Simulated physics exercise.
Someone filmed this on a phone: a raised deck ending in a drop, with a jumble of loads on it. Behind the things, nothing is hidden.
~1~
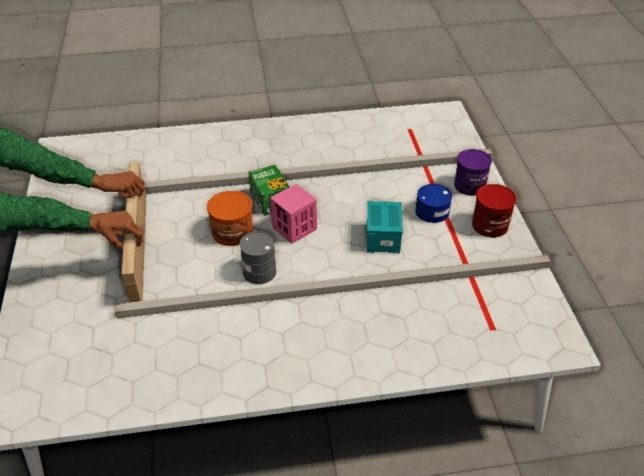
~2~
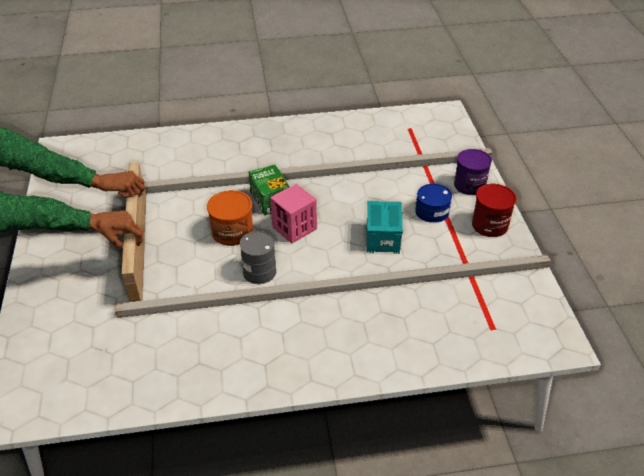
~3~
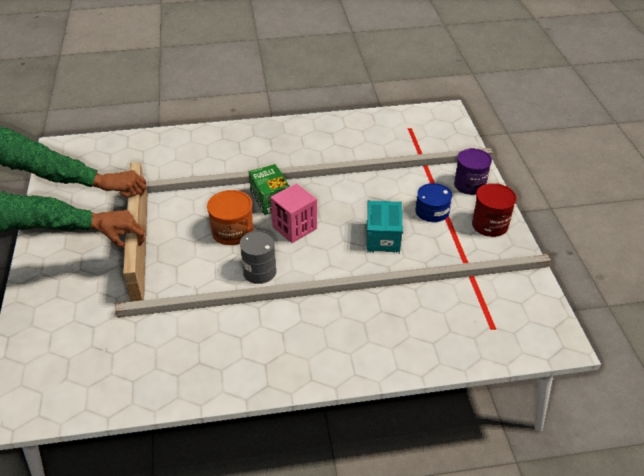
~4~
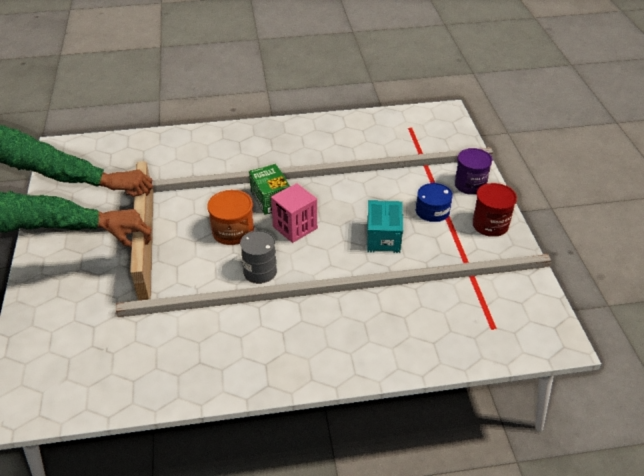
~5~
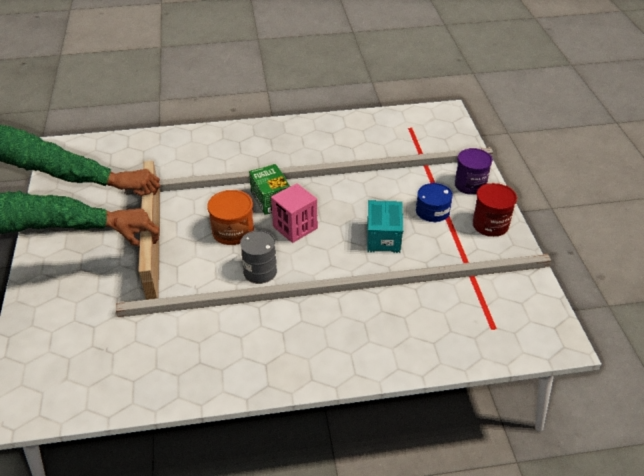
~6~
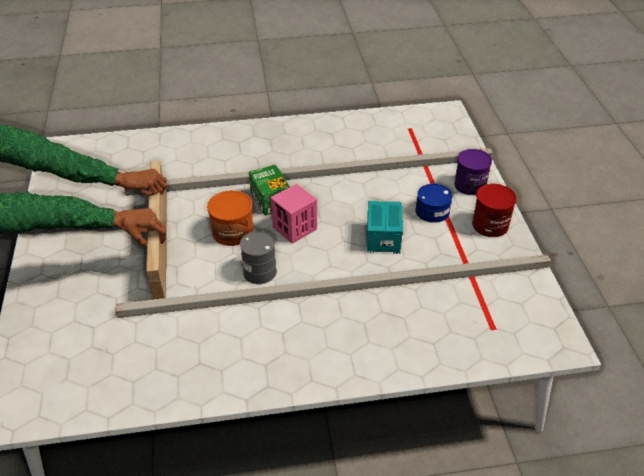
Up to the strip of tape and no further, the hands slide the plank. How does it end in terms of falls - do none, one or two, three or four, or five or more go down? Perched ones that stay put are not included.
The edge claims under three, at least one.
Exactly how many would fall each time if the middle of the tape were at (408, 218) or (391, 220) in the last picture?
In order, 0 then 0.
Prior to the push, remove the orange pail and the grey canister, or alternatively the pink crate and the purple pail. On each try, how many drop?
First 0, second 1.
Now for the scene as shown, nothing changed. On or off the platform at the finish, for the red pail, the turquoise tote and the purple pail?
The red pail is lost; the turquoise tote holds on; the purple pail is kept.
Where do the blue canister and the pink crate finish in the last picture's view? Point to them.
One ends up near (500, 193) and the other near (488, 215).
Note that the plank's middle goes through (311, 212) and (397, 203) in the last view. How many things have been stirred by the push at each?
The first number is 5, the next one 6.
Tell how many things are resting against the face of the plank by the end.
That makes 3.
Early on, none off yet; red pail at rest near (493, 211); purple pail at rest near (472, 172); blue canister at rest near (434, 203).
A while later, none off yet; red pail at rest near (493, 211); purple pail at rest near (472, 172); blue canister travelled a little near (452, 201).
Finally, the number that fall off is one or two; lost, red pail.
